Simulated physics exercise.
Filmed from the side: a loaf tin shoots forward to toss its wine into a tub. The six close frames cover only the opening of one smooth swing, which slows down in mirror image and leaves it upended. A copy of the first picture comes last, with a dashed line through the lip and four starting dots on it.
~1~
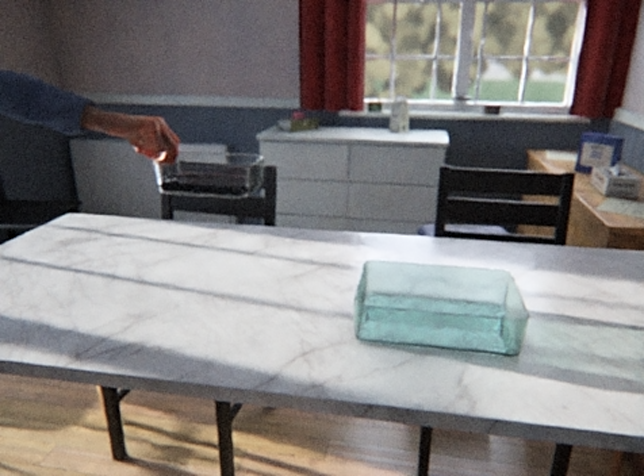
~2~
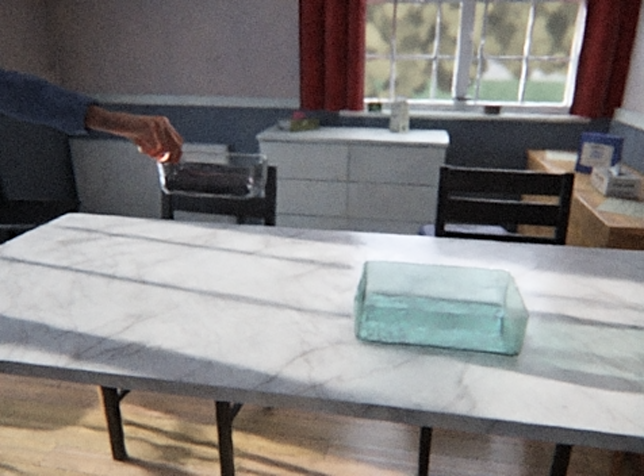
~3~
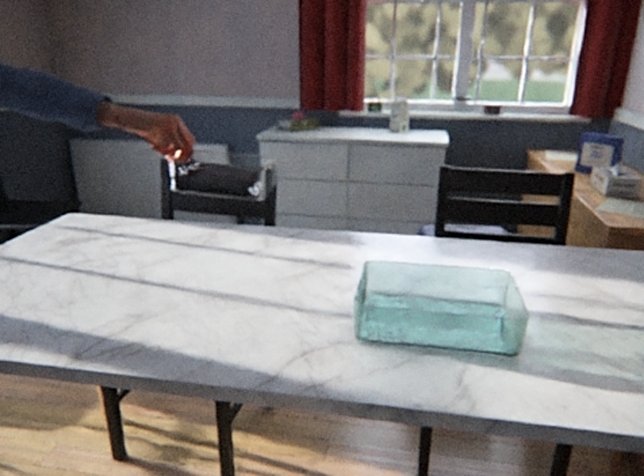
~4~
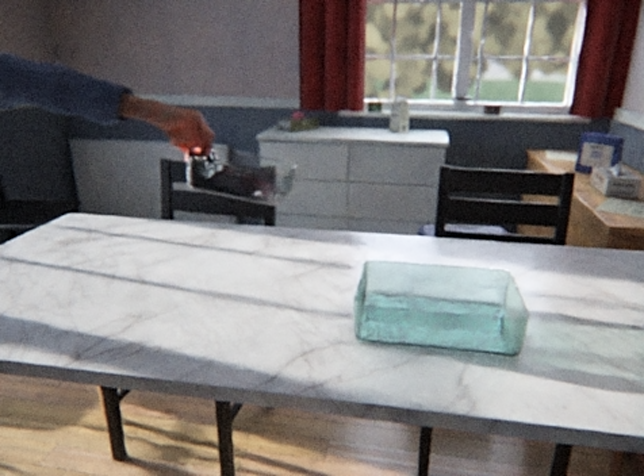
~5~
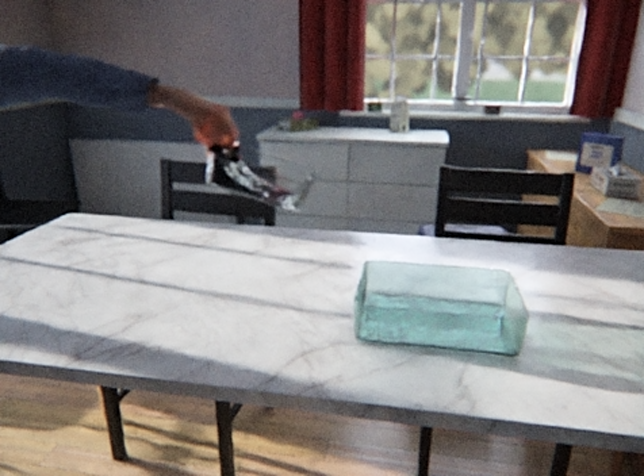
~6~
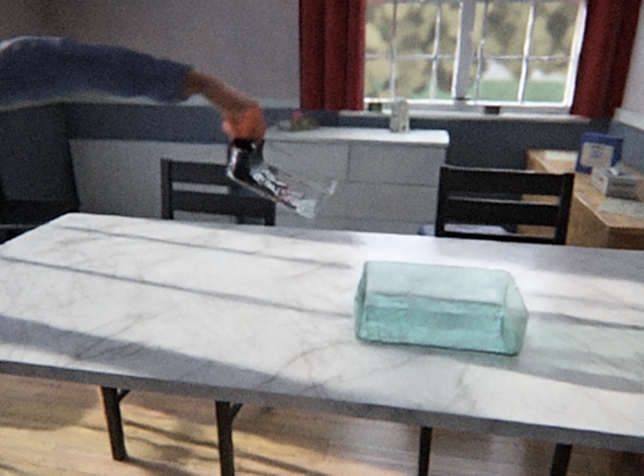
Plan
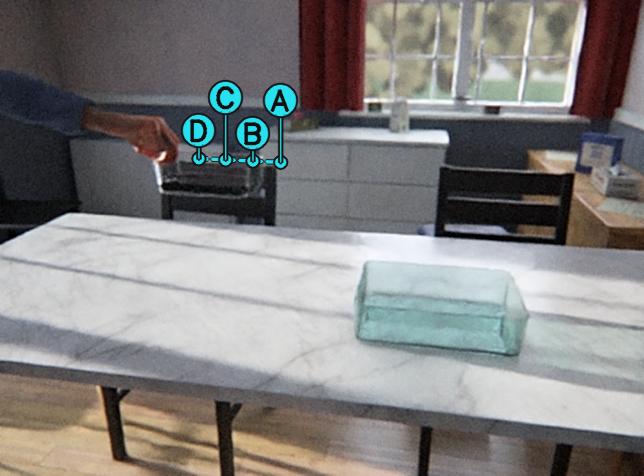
Hand moving a clear rectangular glass container rightward and tilting it above a marble table, near a pale green glass tub.
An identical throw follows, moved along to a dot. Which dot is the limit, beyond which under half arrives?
C is the one.
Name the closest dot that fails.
That is dot D.
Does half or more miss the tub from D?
Yes, it does.
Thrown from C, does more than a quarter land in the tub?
Yes, clearly.
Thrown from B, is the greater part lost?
No, not at all.
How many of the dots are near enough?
Three of the four.
On the marked copy, A at (280, 162); B at (252, 161); C at (225, 159); D at (198, 158).
With A, about 71 % lands in the tub, 8 % falls short and 21 % goes beside or beyond.
With B, about 69 % lands in the tub, 14 % falls short and 17 % goes beside or beyond.
With C, about 67 % lands in the tub, 17 % falls short and 16 % goes beside or beyond.
With D, about 36 % lands in the tub, 55 % falls short and 9 % goes beside or beyond.
